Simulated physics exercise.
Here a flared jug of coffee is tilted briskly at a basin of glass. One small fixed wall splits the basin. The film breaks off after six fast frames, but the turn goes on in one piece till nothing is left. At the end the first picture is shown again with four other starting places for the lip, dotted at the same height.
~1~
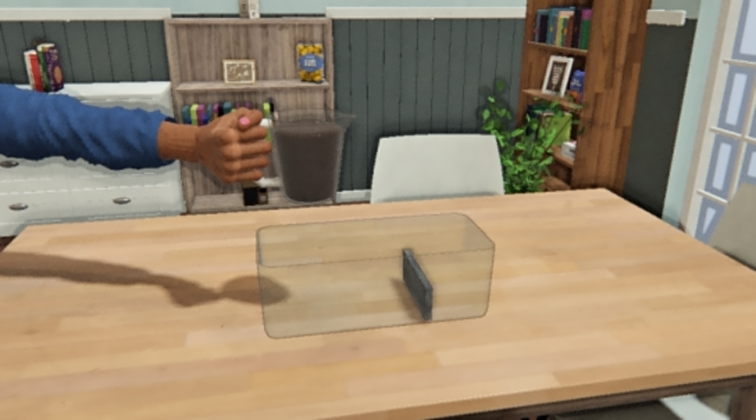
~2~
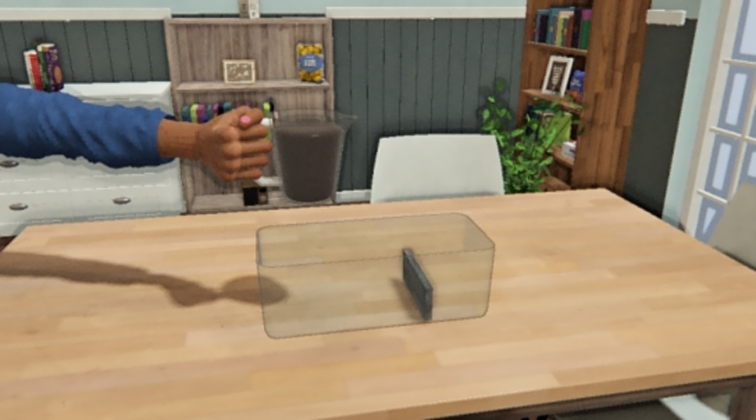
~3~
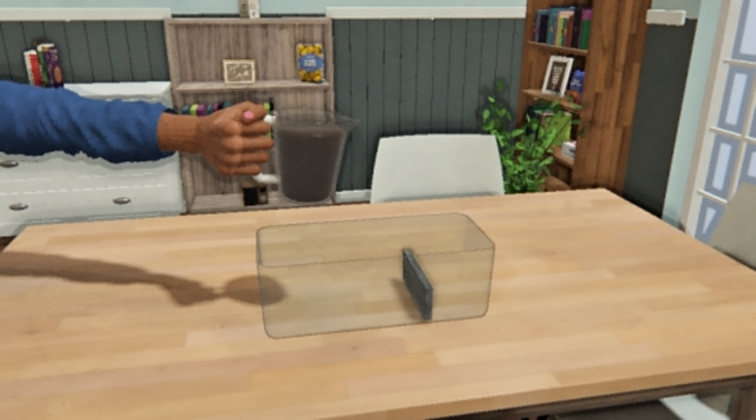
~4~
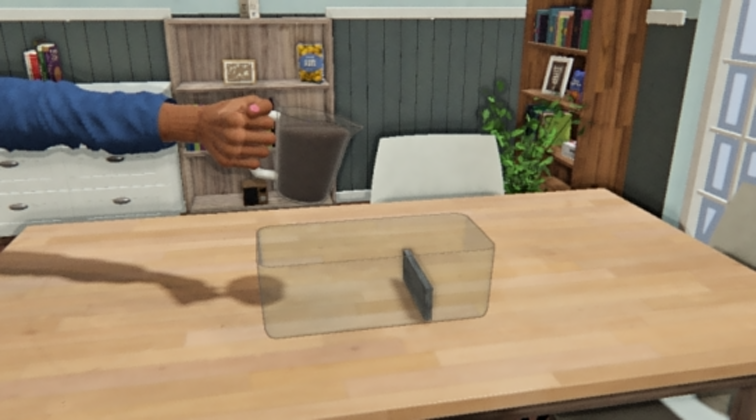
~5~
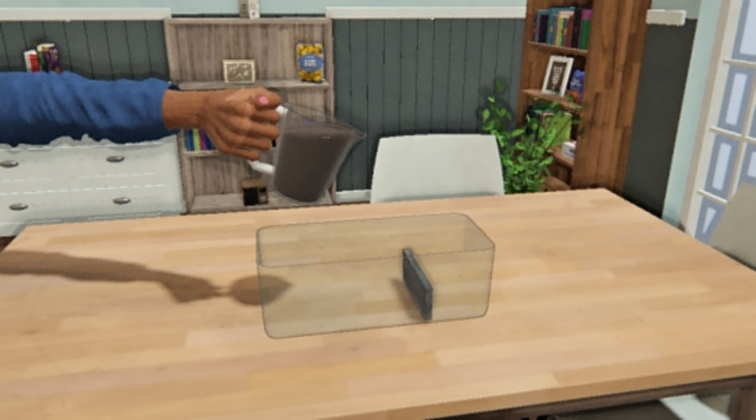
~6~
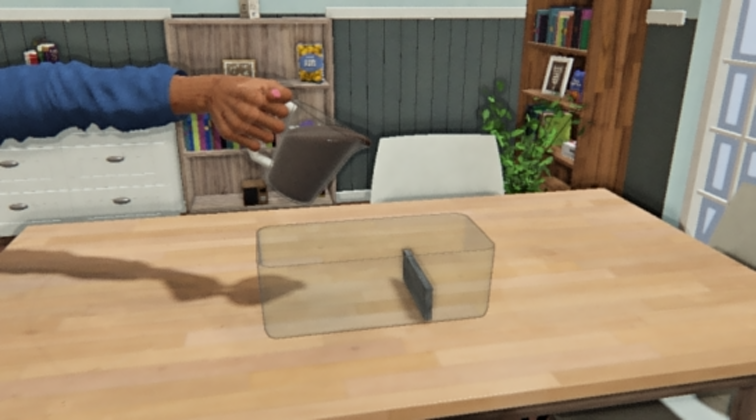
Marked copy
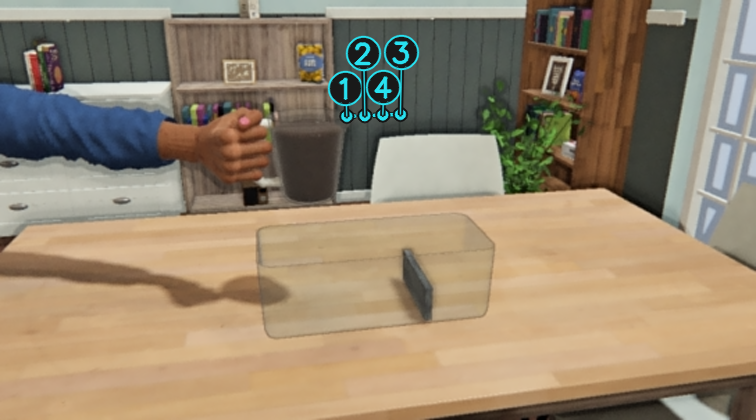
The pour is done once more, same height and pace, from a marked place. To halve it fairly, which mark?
Spot 4 does it best.
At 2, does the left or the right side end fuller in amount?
The left one.
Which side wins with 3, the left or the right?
The right side.
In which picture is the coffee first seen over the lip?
Picture 6.
On the marked copy, 1 at (346, 116); 2 at (364, 115); 3 at (400, 114); 4 at (382, 115).
With 1, about 94 % ends left of the wall and 4 % right of it.
With 2, about 83 % ends left of the wall and 15 % right of it.
With 3, about 18 % ends left of the wall and 79 % right of it; 3 % is lost outside.
With 4, about 50 % ends left of the wall and 48 % right of it.
